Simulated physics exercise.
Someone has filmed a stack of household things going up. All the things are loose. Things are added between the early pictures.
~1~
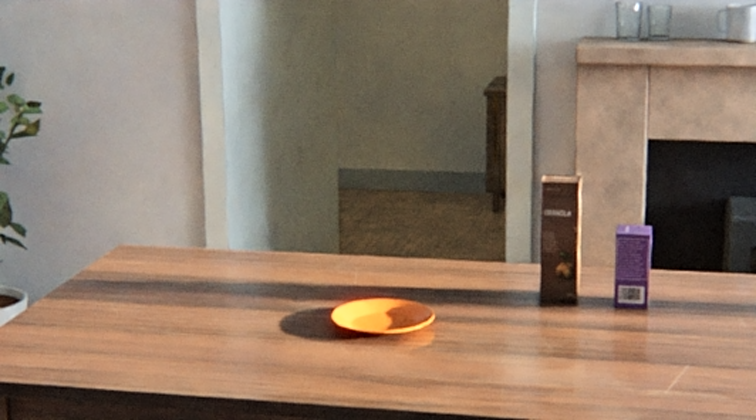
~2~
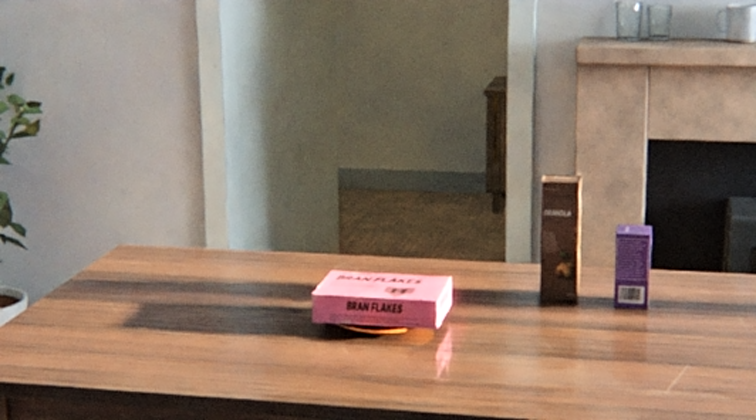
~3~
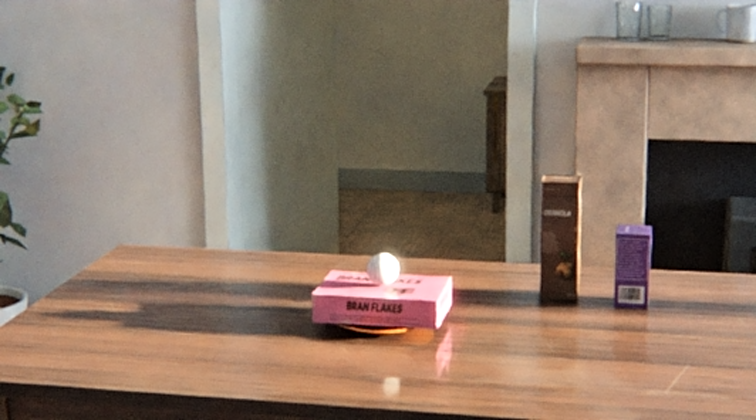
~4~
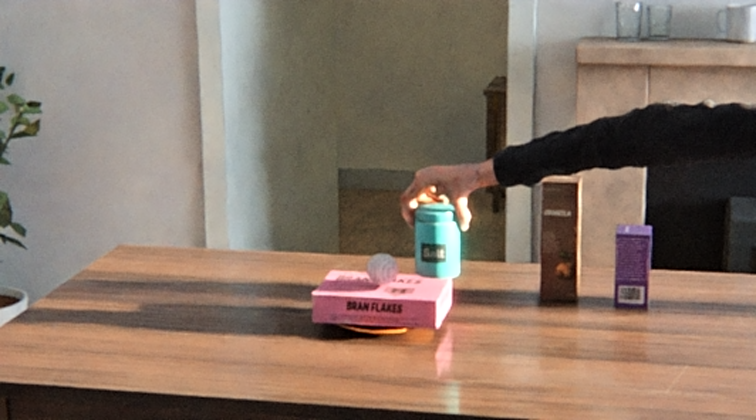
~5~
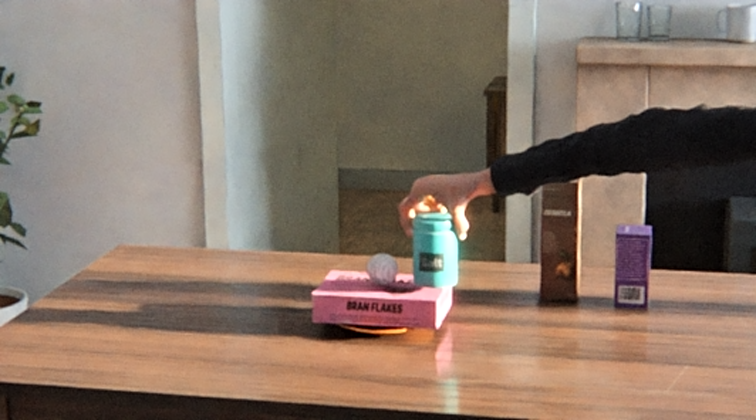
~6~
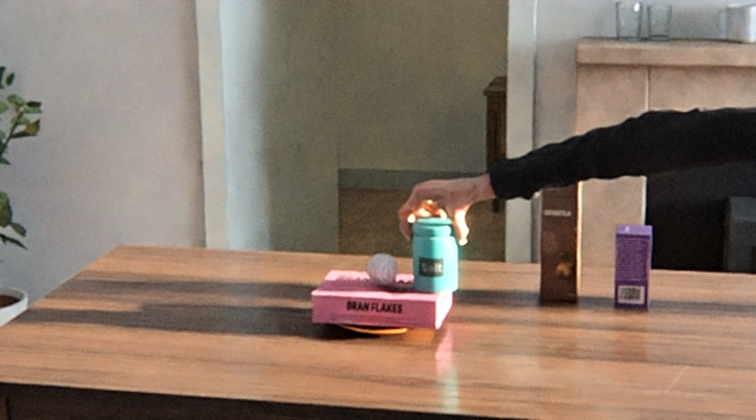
A pink packet appeared on an orange plate, then a white onion on top of it, and a hand reached in from the right and lowered a turquoise jar beside the onion.
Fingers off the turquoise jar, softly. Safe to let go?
As it turns out, it holds.
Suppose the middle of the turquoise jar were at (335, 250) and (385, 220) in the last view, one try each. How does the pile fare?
First try: It holds; second try: It comes apart.
Then, 0.20 s after the last picture, nothing has stirred.
Then, 0.50 s after the last picture, turquoise jar resting near (435, 256).
At rest, all 6 in place. Seen from the same camera at the end, turquoise jar near (435, 256). The pile keeps its balance.
